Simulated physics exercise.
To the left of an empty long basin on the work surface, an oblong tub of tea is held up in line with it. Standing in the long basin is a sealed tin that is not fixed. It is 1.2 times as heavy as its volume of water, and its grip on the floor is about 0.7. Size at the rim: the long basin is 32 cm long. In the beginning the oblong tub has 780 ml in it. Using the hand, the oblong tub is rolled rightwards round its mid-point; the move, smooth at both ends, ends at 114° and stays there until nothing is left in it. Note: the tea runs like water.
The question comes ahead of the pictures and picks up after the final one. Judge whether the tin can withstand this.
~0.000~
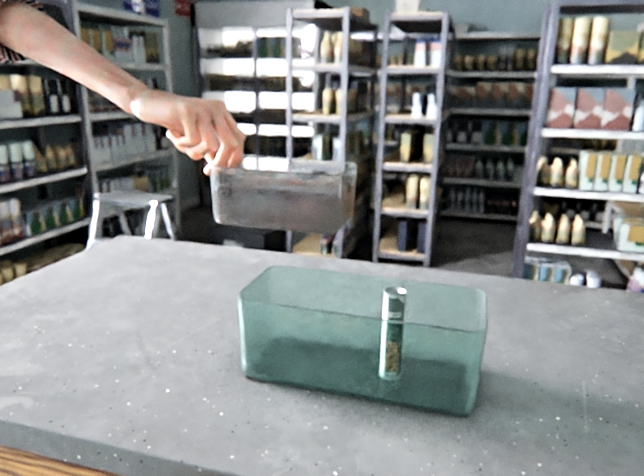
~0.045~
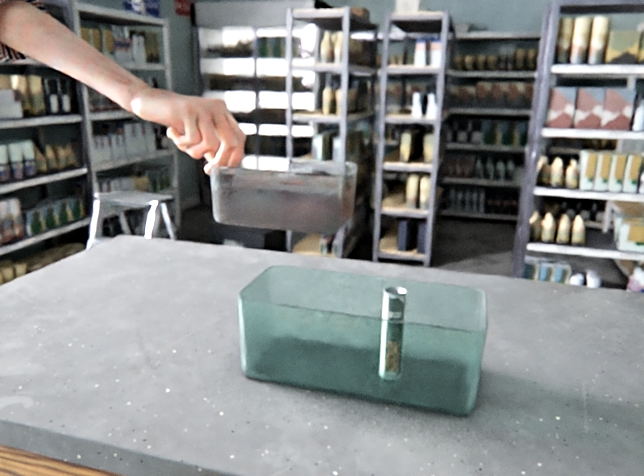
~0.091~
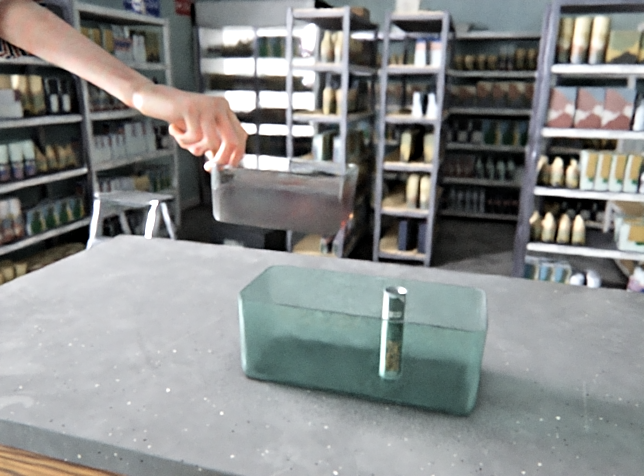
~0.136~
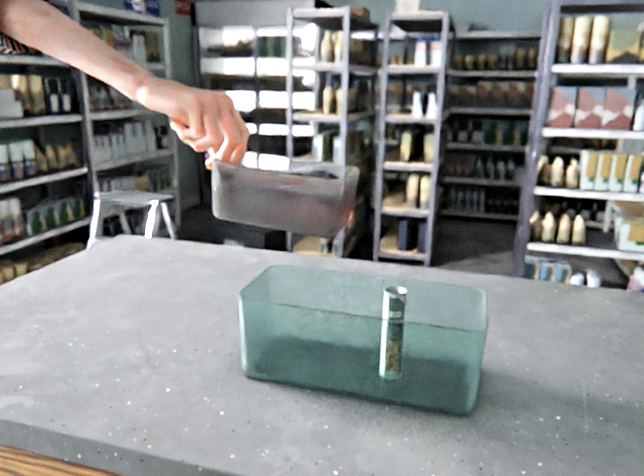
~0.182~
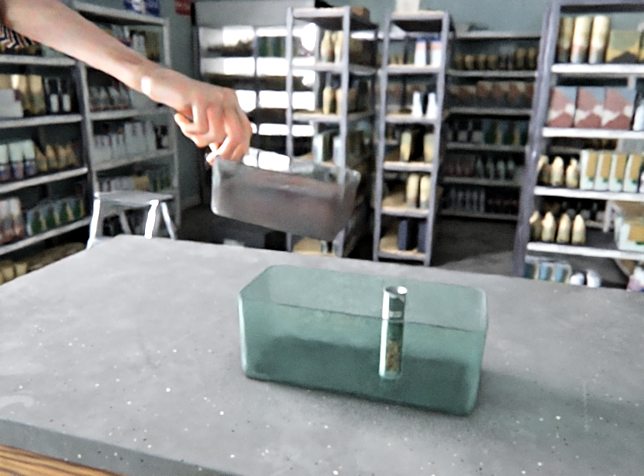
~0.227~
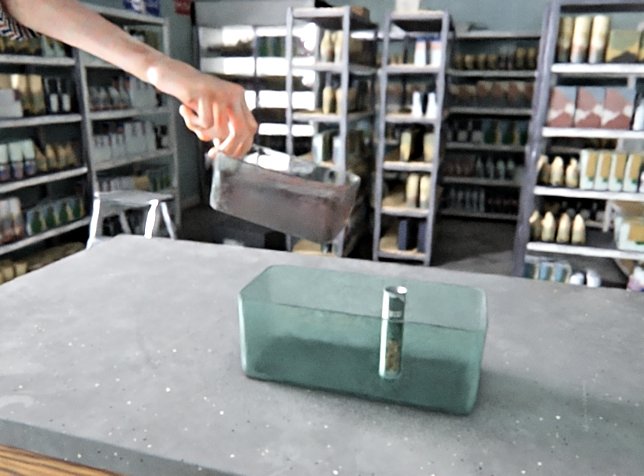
It withstands it and stays upright.
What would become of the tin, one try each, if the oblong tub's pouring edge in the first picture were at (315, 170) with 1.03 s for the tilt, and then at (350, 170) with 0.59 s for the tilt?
The tin stays vertical the first time and overturns the second time.
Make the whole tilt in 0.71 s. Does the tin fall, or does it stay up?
Result: Tin upright.
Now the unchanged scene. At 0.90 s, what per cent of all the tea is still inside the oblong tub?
Share remaining: Approx. 6 %.
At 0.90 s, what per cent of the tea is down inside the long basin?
About 84 %.
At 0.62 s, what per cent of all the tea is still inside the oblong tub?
Remaining: Near 36 % of the total.
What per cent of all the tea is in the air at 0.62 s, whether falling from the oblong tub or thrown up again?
Some 44 per cent.
Then, 0.62 s in, the tilt is 75° and 36 per cent is still to pour; the tin stands where it began.
Then, 0.90 s in, the tilt is 110° and 6 per cent is still to pour; the tin stands where it began.
Then, 1.20 s in, the tilt is 114° and 0 per cent is still to pour; the tin stands where it began.
Then, 1.53 s in, the tilt is 114° and 0 per cent is still to pour; the tin stands where it began.
Finally, the tin stands where it began.
